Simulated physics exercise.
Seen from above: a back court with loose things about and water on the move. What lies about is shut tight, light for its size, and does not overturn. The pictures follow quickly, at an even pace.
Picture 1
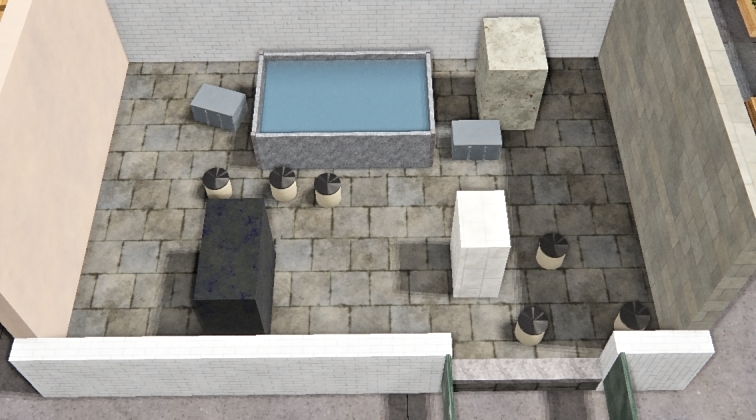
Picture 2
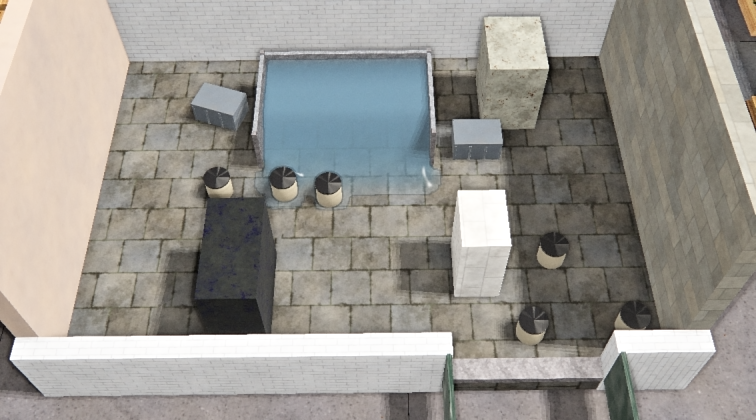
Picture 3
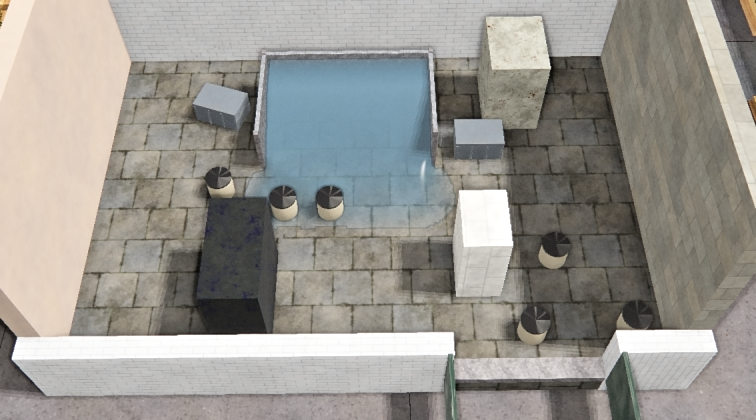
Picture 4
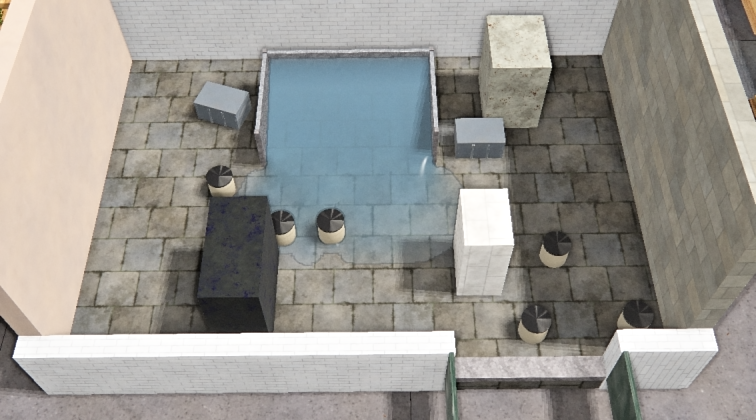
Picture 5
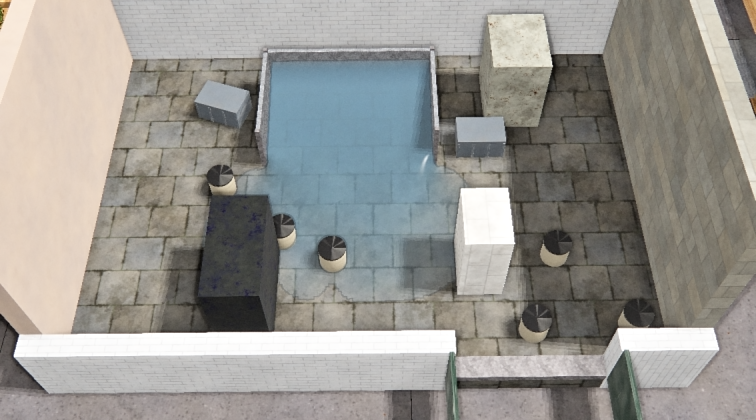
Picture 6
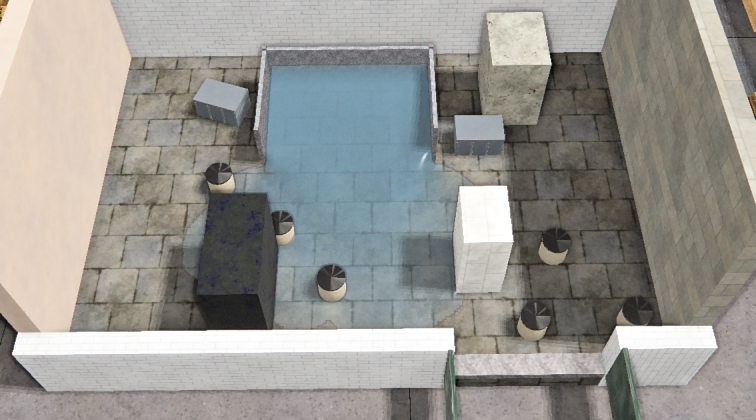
In a walled courtyard, water pours from a tank across the paving and pushes two pails forward.
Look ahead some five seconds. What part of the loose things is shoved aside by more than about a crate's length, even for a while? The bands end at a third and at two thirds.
That comes to one to two thirds.
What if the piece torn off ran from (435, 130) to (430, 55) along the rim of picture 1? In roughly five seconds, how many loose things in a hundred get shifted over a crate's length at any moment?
I make it 50 per cent.
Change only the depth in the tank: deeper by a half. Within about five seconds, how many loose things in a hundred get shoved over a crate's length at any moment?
About 90 per cent.
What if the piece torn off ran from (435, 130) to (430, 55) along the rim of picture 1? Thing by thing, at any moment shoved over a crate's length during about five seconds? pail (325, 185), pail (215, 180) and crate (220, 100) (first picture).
In that order: Never so far, not that far, less than that.
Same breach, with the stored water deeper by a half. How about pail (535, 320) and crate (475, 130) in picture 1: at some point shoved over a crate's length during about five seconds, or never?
In that order: Swept aside, short of that.
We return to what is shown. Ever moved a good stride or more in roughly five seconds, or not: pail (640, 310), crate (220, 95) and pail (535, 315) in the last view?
In turn: Pushed that far, under that, yes.
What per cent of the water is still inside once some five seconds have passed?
I make it 86 per cent.
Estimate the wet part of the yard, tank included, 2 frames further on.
About 35 per cent.
A moment on, 2 of 8 are well off their spots; 2 afloat.
Next, 2 of 8 are well off their spots; 2 afloat.
Later, 3 of 8 are well off their spots; 4 afloat.
In the end, 4 of 8 are well off their spots, and 4 have been at some point; 3 afloat.
